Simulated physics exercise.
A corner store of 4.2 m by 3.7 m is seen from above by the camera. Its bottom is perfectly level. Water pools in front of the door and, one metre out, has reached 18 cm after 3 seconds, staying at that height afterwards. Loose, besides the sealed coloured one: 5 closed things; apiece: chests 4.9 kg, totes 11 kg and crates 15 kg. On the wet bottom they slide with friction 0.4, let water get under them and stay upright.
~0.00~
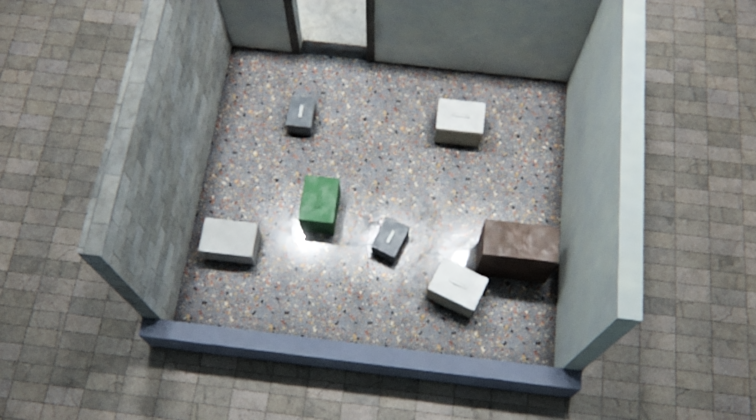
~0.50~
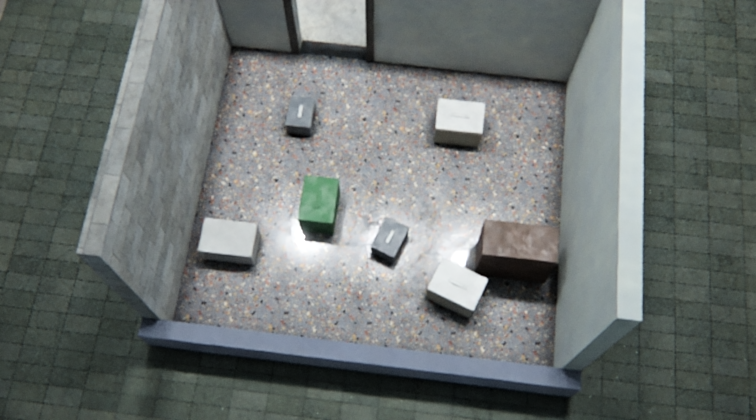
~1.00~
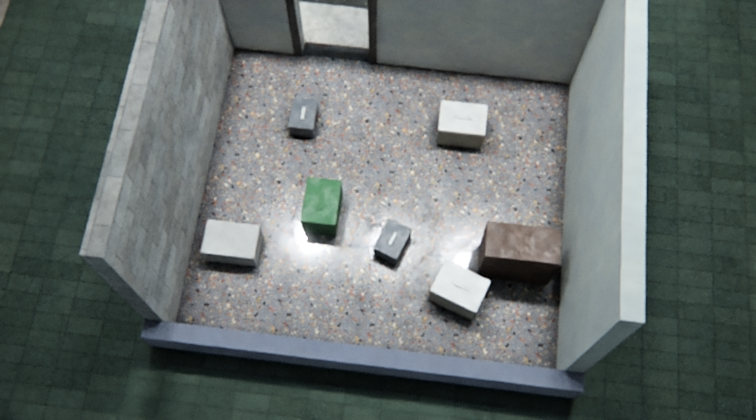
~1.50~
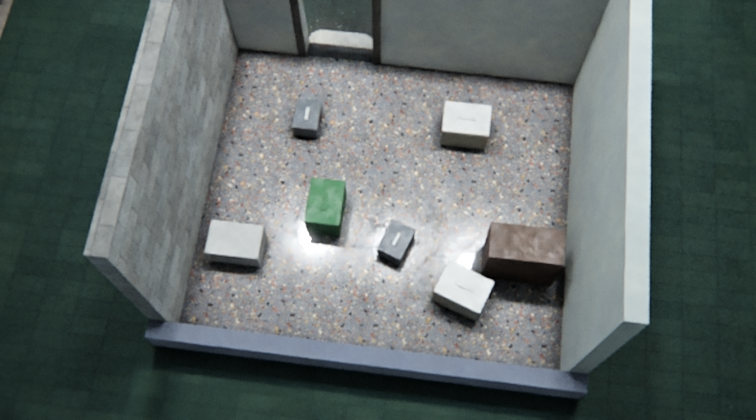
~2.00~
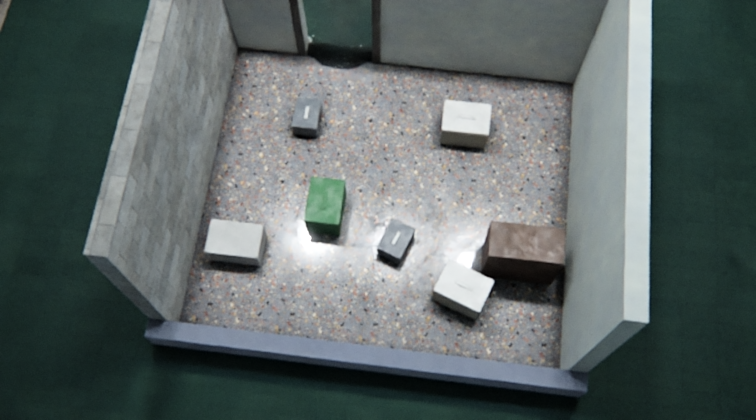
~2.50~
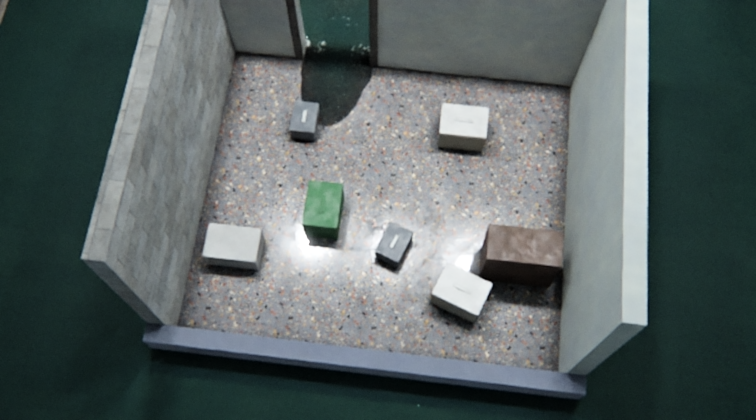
Dark water spreads over the paving outside a small, walled room seen from above, turning the pale ground deep green. It then reaches the doorway at the back and seeps inside, forming a dark patch on the speckled floor near a small gray box, while the scattered boxes stay put.
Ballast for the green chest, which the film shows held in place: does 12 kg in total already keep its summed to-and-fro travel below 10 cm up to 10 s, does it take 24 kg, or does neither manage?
Just the heavier choice passes.
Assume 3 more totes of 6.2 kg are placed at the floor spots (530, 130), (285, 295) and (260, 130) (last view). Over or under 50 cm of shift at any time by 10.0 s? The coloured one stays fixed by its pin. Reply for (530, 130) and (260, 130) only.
First stays inside, then exceeds it.
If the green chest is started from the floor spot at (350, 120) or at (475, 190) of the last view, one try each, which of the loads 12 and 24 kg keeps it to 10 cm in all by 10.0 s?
For the first spot both come up short, for the second the lighter suffices.
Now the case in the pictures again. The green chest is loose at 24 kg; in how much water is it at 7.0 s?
Depth: Approx. 5 cm.
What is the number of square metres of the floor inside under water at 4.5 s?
My estimate is roughly 6.5 m2.
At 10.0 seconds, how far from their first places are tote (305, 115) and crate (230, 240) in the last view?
50 cm and 50 cm respectively.
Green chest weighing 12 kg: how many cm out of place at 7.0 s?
About 20 cm off its spot.
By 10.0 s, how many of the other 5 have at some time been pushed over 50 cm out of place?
That adds up to 1.
After 3.5 s the green chest would be 0 cm from its start with 12 kg and 0 cm from its start with 24 kg; 1 cm of water round it then.
After 4.5 s the green chest would be 3 cm from its start with 12 kg and 0 cm from its start with 24 kg; 3 cm of water round it then.
After 7.0 s the green chest would be 20 cm from its start with 12 kg and 0 cm from its start with 24 kg; 5 cm of water round it then.
After 10.0 s the green chest would be 155 cm from its start with 12 kg and 0 cm from its start with 24 kg; 6 cm of water round it then.
